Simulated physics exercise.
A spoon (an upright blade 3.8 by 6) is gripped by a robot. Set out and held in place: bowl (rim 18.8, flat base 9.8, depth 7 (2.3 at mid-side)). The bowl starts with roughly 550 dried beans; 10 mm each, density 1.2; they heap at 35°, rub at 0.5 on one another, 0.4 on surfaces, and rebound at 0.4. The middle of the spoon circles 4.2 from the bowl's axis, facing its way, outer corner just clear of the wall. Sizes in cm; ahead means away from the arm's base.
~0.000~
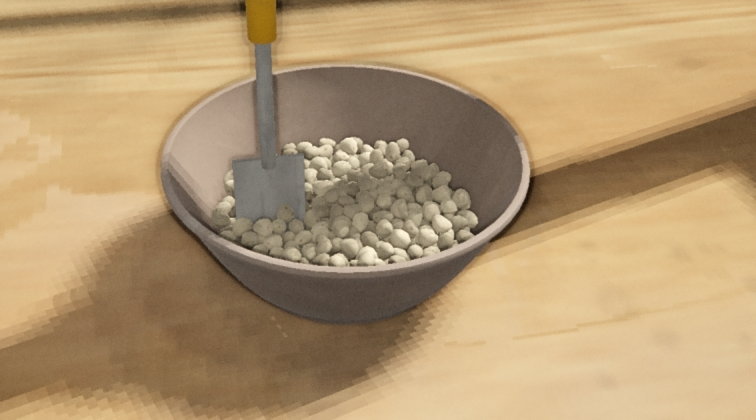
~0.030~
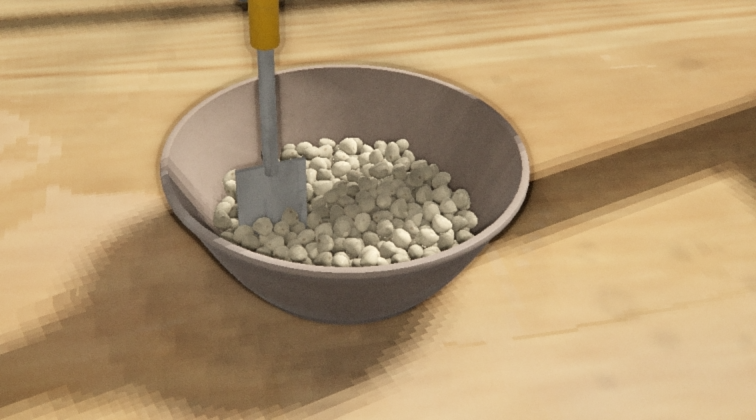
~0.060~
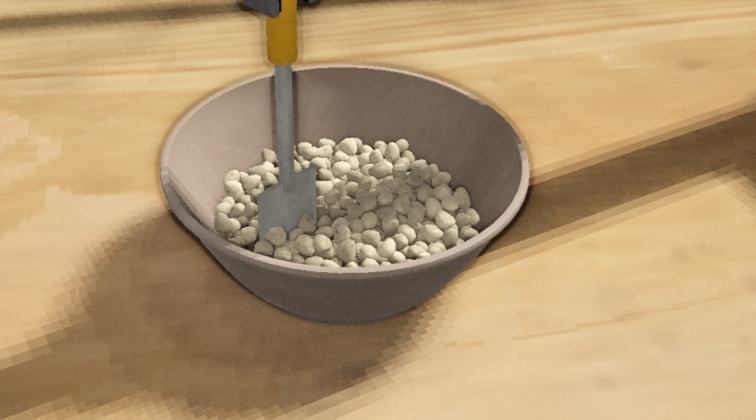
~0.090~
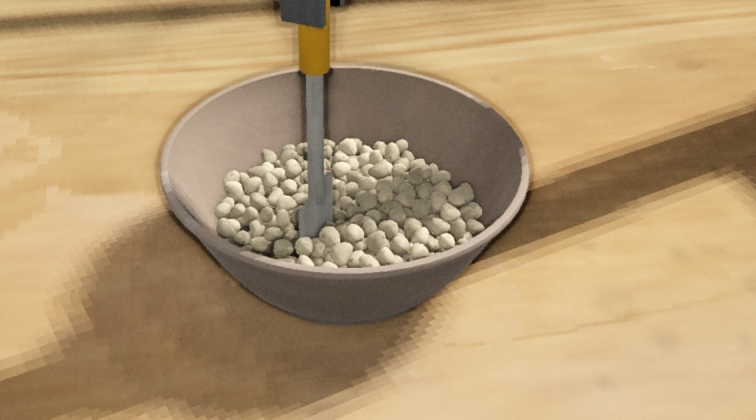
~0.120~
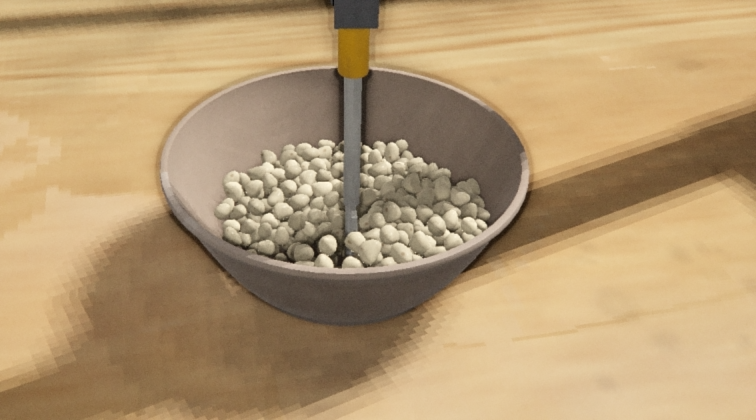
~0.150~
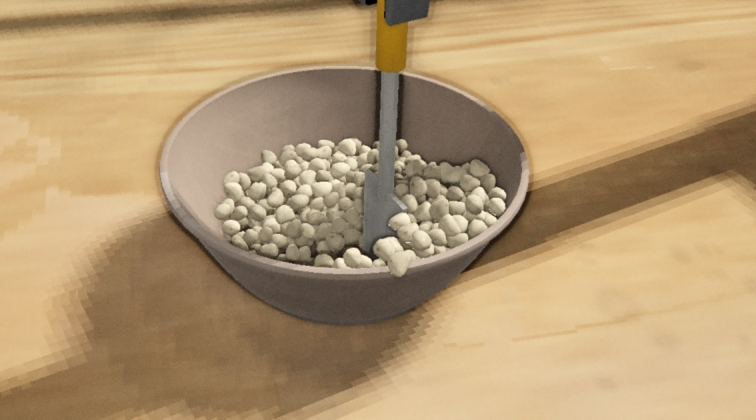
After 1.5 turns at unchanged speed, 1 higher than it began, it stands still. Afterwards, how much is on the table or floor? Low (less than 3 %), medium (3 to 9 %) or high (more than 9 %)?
On the table or floor the share is high, more than 9 %.
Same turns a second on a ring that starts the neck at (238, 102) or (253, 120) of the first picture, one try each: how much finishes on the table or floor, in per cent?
About 10 and 20 per cent.
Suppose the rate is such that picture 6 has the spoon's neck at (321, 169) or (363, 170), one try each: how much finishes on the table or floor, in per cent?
About 0 and 10 per cent.
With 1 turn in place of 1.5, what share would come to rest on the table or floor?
Then about 15 per cent.
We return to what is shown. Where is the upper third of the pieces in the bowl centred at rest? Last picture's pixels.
Near (394, 181).
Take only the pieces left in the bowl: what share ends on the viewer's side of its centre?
Roughly 45 per cent.
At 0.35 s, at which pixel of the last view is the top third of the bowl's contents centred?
At about (295, 124).
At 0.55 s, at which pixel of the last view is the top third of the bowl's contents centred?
Near (361, 256).
After 0.35 s, 274° round, highest piece 10 above the table; 499 in the bowl, 15 on the table or floor, 32 in flight or on the tool.
After 0.55 s, 80° round, highest piece 9 above the table; 464 in the bowl, 69 on the table or floor, 13 in flight or on the tool.
After 0.85 s, 180° round, highest piece 8 above the table; 450 in the bowl, 96 on the table or floor.
After 1.55 s, 180° round, highest piece 8 above the table; 450 in the bowl, 96 on the table or floor.
In the end, 450 in the bowl, 96 on the table or floor. That is 18 % on the table or floor.
